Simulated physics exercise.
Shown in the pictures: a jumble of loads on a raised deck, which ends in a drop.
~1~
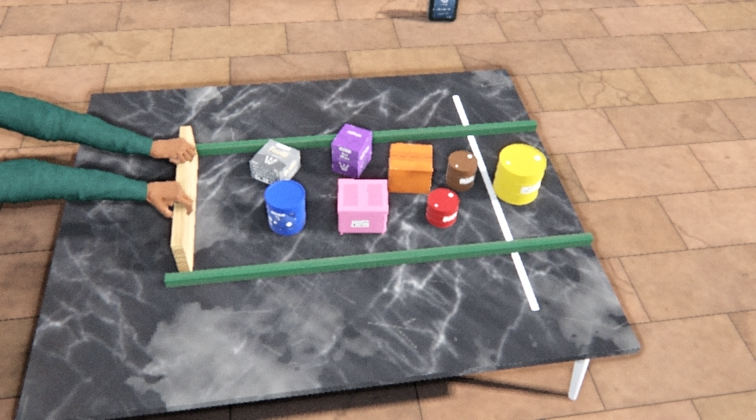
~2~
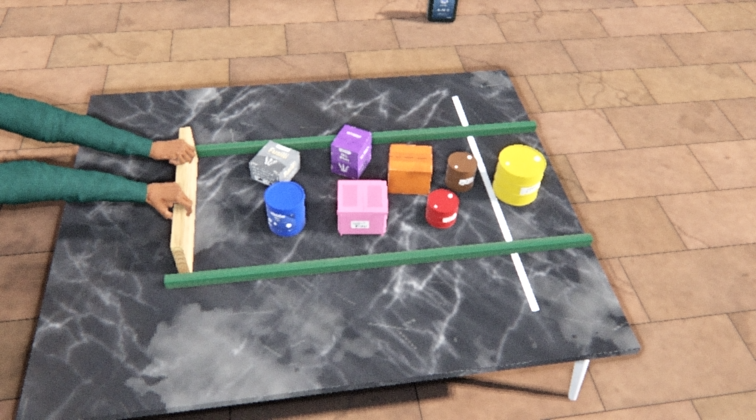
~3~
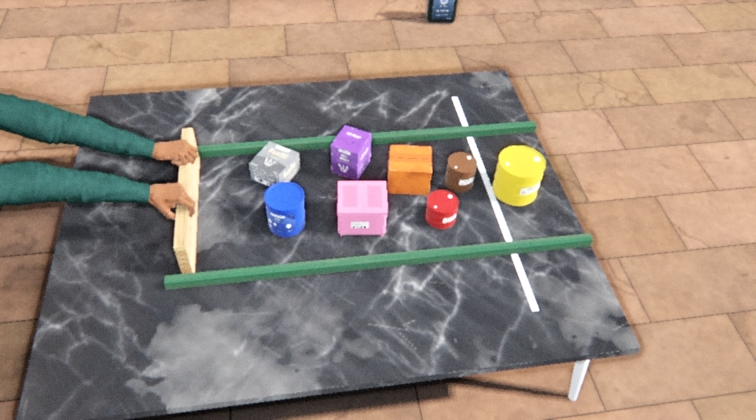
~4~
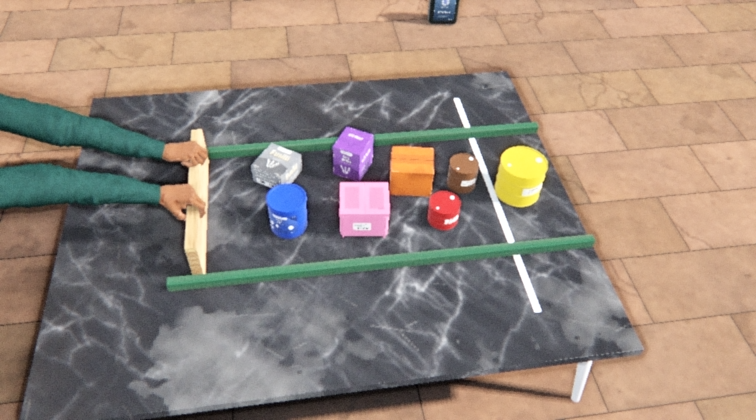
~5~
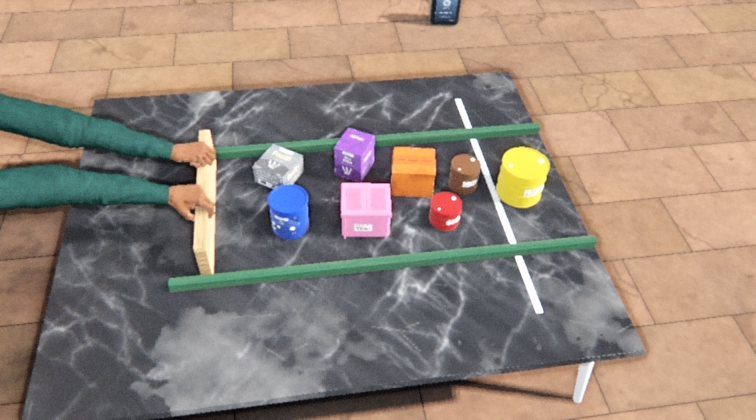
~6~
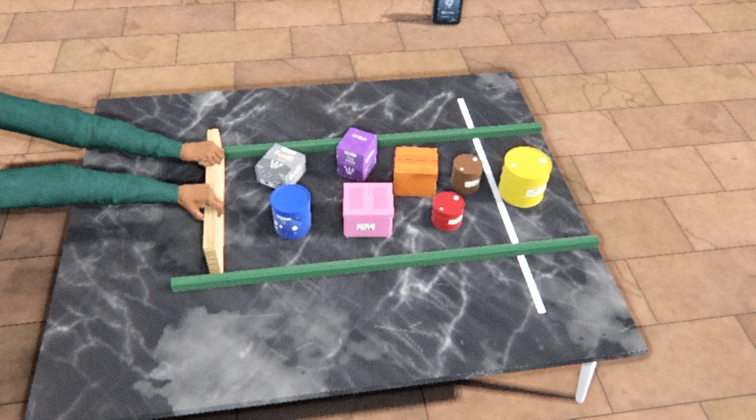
Wooden plank held by two green-sleeved hands sliding slightly right between green rails, toward colourful boxes and canisters sitting still.
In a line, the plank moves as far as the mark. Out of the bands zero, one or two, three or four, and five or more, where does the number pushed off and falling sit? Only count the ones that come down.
It sits at one or two.
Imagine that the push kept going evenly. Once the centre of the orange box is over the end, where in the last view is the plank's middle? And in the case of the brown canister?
When the orange box crosses, the middle is near (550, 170); when the brown canister crosses, near (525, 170).
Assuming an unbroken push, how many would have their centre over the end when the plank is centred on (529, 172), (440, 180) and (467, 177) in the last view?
Respectively 5, 0 and 0.
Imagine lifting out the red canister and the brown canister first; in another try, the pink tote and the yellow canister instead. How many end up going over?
Fallen: 0 in the first try, 0 in the other.
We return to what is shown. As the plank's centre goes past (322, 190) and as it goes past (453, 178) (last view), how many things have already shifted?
I get 4 at the one place and 8 at the other.
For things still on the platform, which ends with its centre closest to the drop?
Answer: The yellow canister.
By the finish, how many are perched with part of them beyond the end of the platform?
Overhanging: 2.
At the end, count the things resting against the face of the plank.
It's 3.
Soon after, none off yet; yellow canister at rest near (524, 177); brown canister at rest near (467, 174); red canister at rest near (448, 211).
Then, none off yet; yellow canister at rest near (524, 177); brown canister moved a little near (480, 178); red canister moved about its own width near (480, 212).
Further on, none off yet; yellow canister moved a little near (529, 176); brown canister moved about its own width near (499, 194); red canister moved well along near (553, 223).
At rest, the number that fall off is one or two; fallen, red canister.
